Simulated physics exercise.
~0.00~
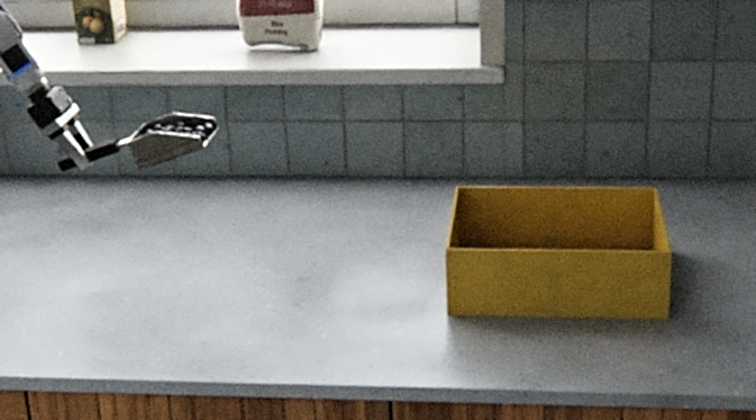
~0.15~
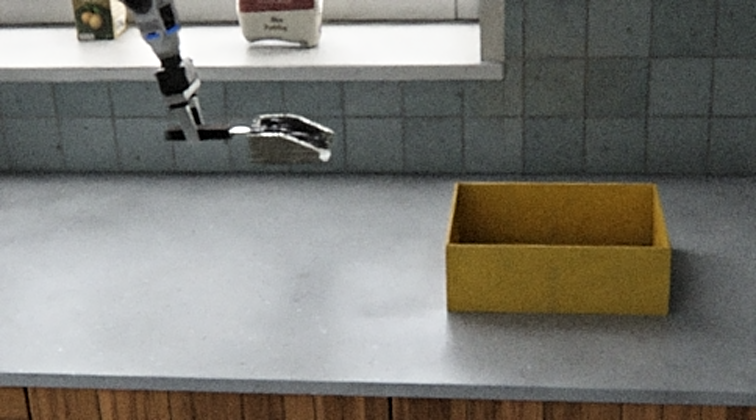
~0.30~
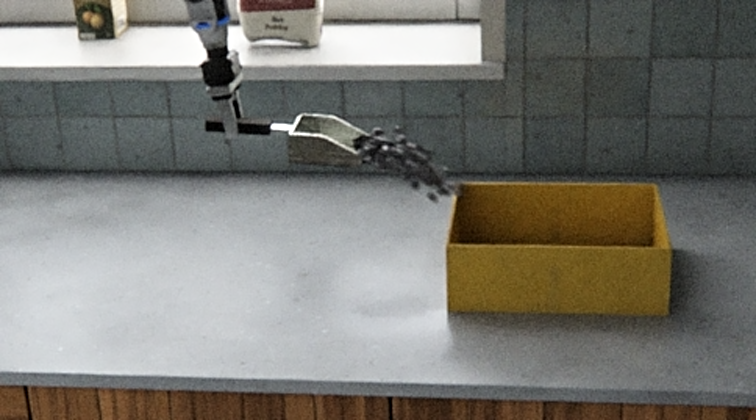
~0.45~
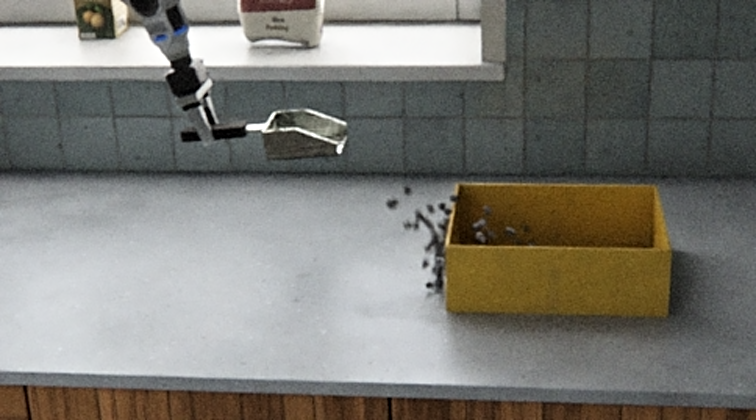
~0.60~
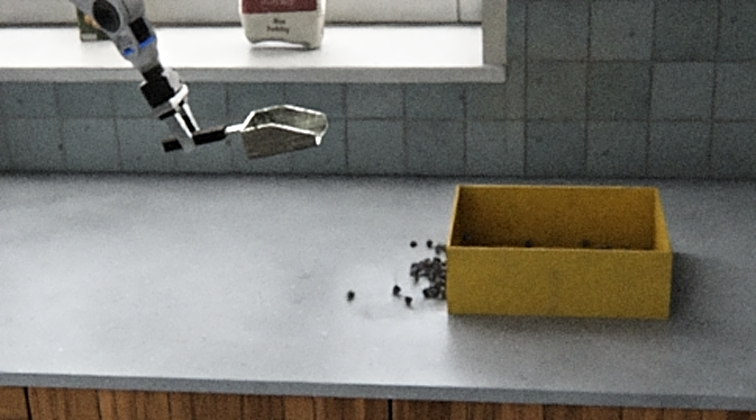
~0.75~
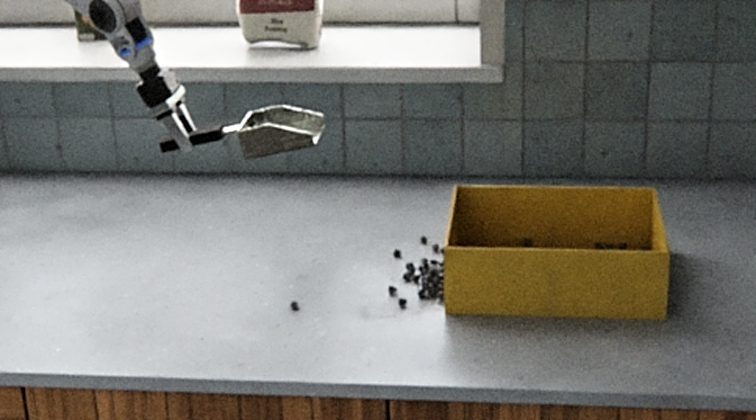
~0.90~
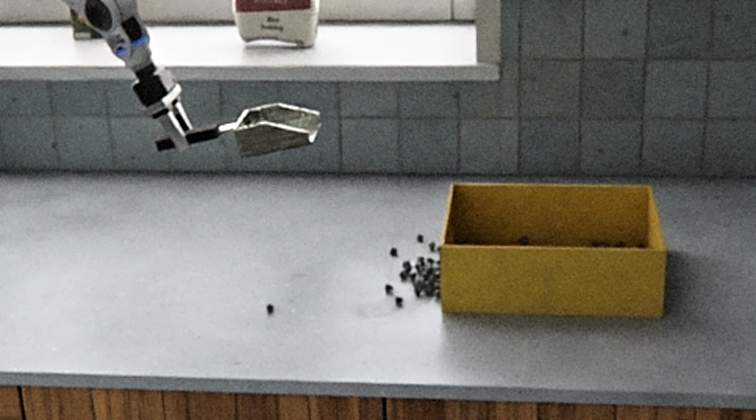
A robotic arm swings a scoop right, flinging dark pebbles into and beside a yellow bin.
